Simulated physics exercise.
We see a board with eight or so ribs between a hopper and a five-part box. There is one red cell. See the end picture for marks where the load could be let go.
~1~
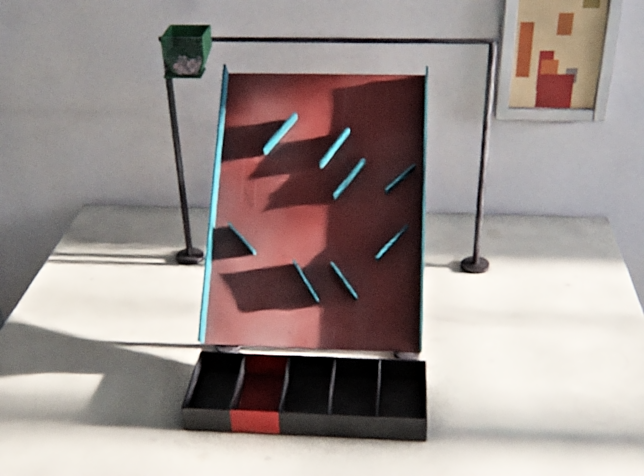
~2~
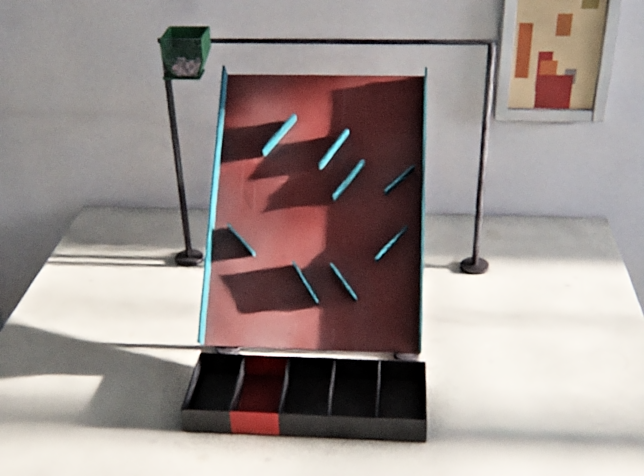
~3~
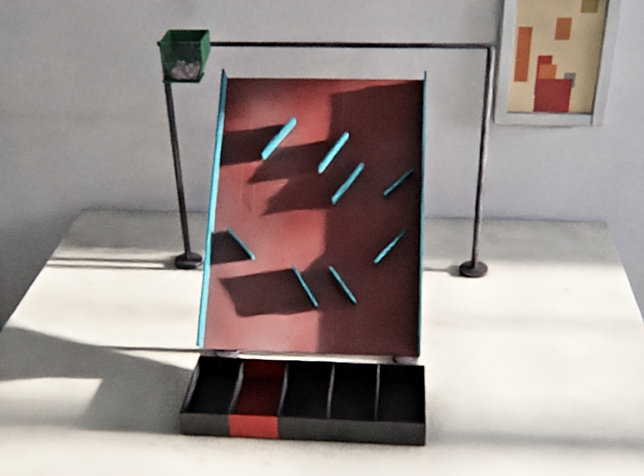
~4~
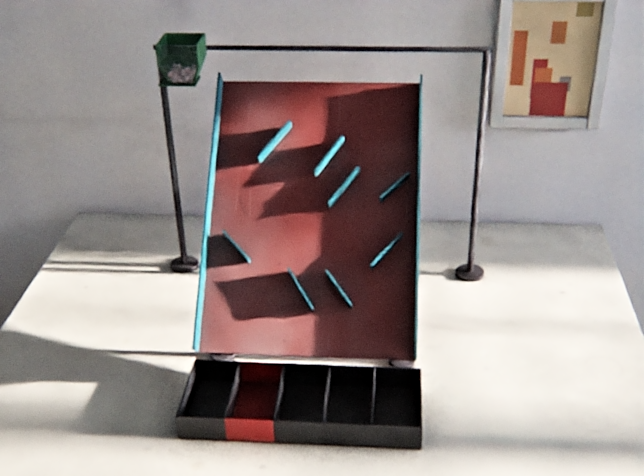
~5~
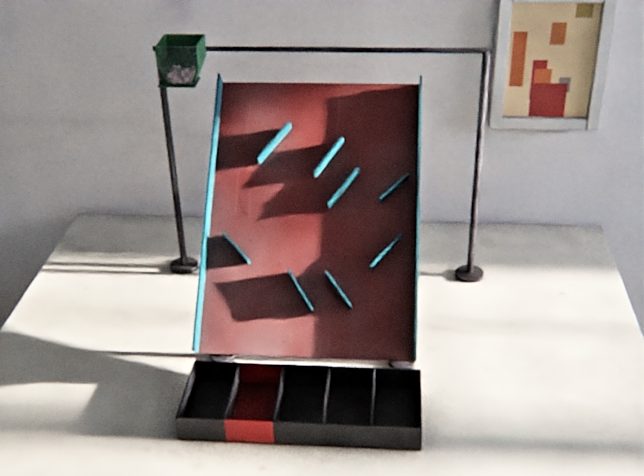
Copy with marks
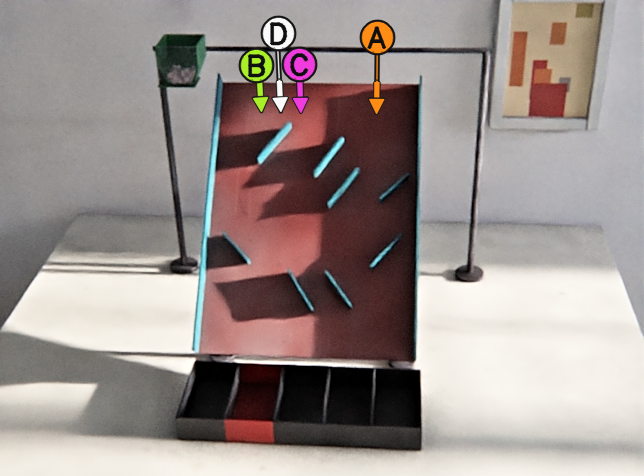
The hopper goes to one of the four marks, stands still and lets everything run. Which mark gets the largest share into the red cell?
Mark C.
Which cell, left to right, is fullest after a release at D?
The first from the left.
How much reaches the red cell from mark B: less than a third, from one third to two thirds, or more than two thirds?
Mark B gives less than a third.
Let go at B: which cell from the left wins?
The first.
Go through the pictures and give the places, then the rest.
Hopper near (189, 64), sugar pearls, door shut, in the first frame.
Ribs (262, 151) to (295, 113), (319, 164) to (347, 129), (333, 196) to (363, 159), in the second frame.
Ribs (384, 194) to (413, 168), (227, 227) to (252, 255), (375, 262) to (406, 229), in the third frame.
Ribs (288, 268) to (312, 307), (326, 270) to (351, 305), in the fourth frame.
Red cell near (249, 430), number 2 of 5 from the left, in the fifth frame.
On the marked copy, mark A meets the board at (376, 108); mark B meets the board at (261, 106); mark C meets the board at (300, 107); mark D meets the board at (280, 106).
Choosing A, only a few in the red cell, the bulk in other cells, close to a quarter outside the box.
Choosing B, only a few in the red cell, close to two thirds in other cells, close to a third outside the box.
Choosing C, close to a third in the red cell, close to a third in other cells, close to a quarter outside the box.
Choosing D, a small share in the red cell, close to two thirds in other cells, close to a quarter outside the box.
